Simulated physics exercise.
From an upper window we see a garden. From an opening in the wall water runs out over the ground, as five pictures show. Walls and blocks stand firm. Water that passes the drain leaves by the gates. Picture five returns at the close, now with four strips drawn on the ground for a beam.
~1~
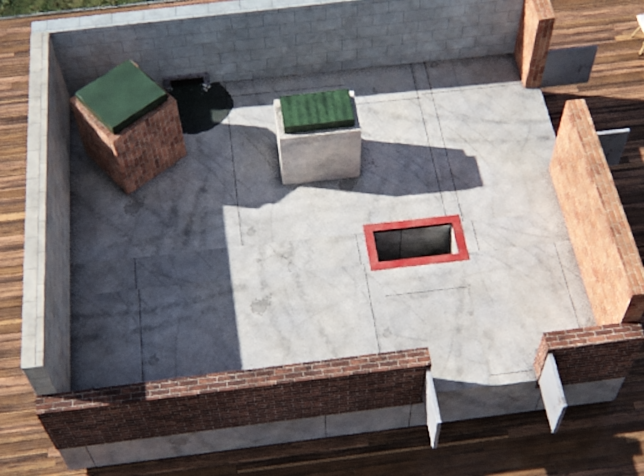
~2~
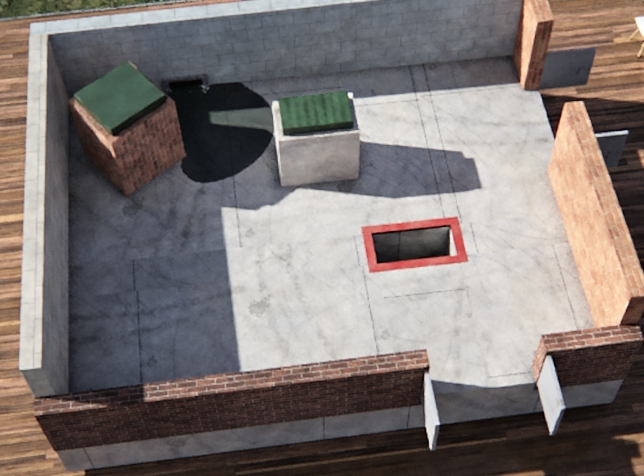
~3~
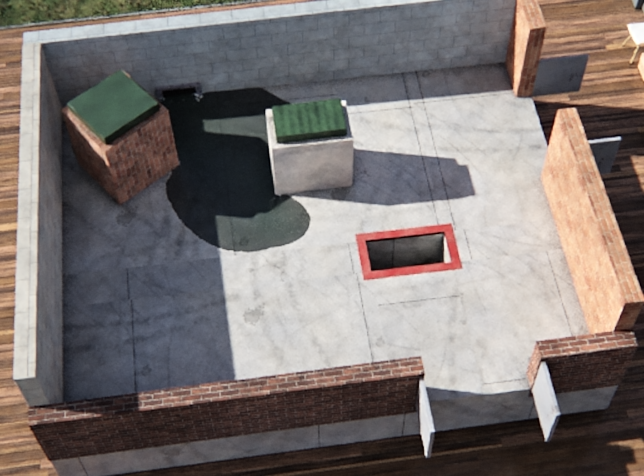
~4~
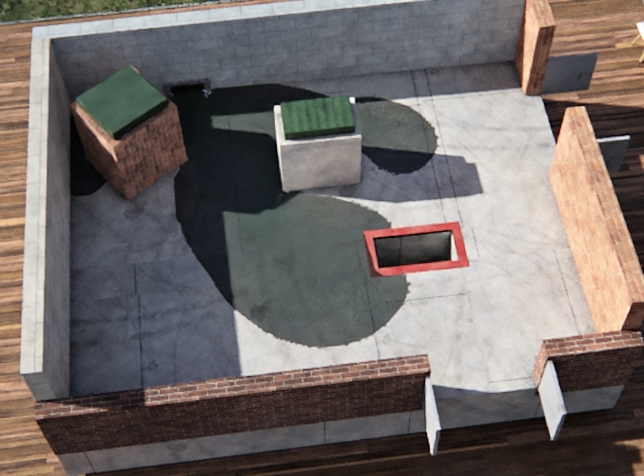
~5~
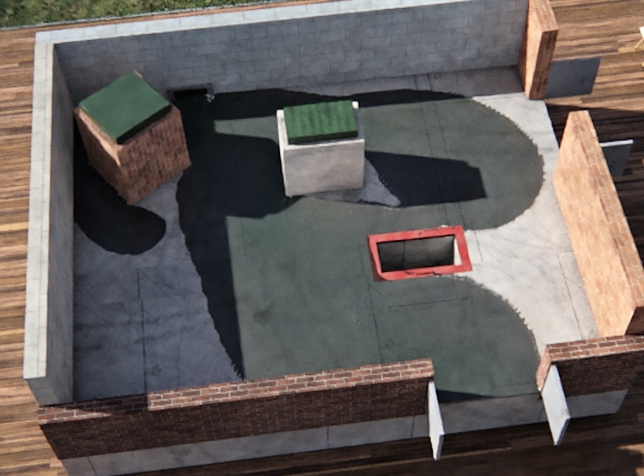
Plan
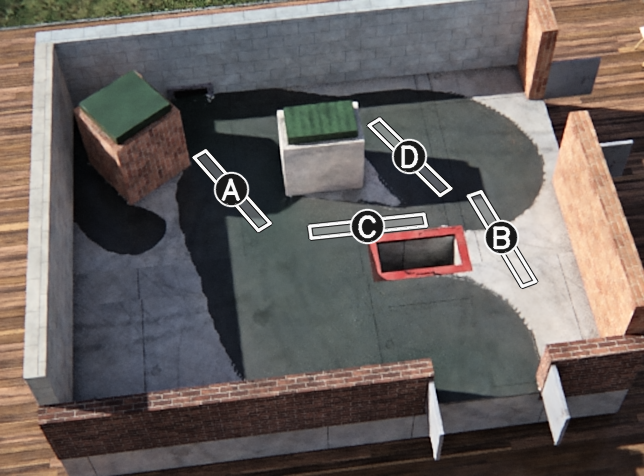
Dark water spreads from a small outlet at the back wall of a walled, pale-paved garden seen from an upper window. A brick block and a white block, both green-topped, stand toward the back, with a red-rimmed drain pit right of centre and open gates at front and right. The water rounds the white block, widens forward and rightward, and reaches the pit, while the view shifts slightly.
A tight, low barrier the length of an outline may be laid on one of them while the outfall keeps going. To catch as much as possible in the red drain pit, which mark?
D beats the others.
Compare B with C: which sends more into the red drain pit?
Spot B.
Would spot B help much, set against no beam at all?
No, hardly at all.
In white, A from (200, 154) to (264, 226); B from (474, 193) to (529, 283); C from (310, 232) to (425, 220); D from (374, 122) to (445, 192).
Choosing A, about 17 % of the stream goes into the red drain pit, about 81 % out by the gates.
Choosing B, about 18 % of the stream goes into the red drain pit, about 80 % out by the gates.
Choosing C, about 13 % of the stream goes into the red drain pit, about 86 % out by the gates.
Choosing D, about 26 % of the stream goes into the red drain pit, about 73 % out by the gates.
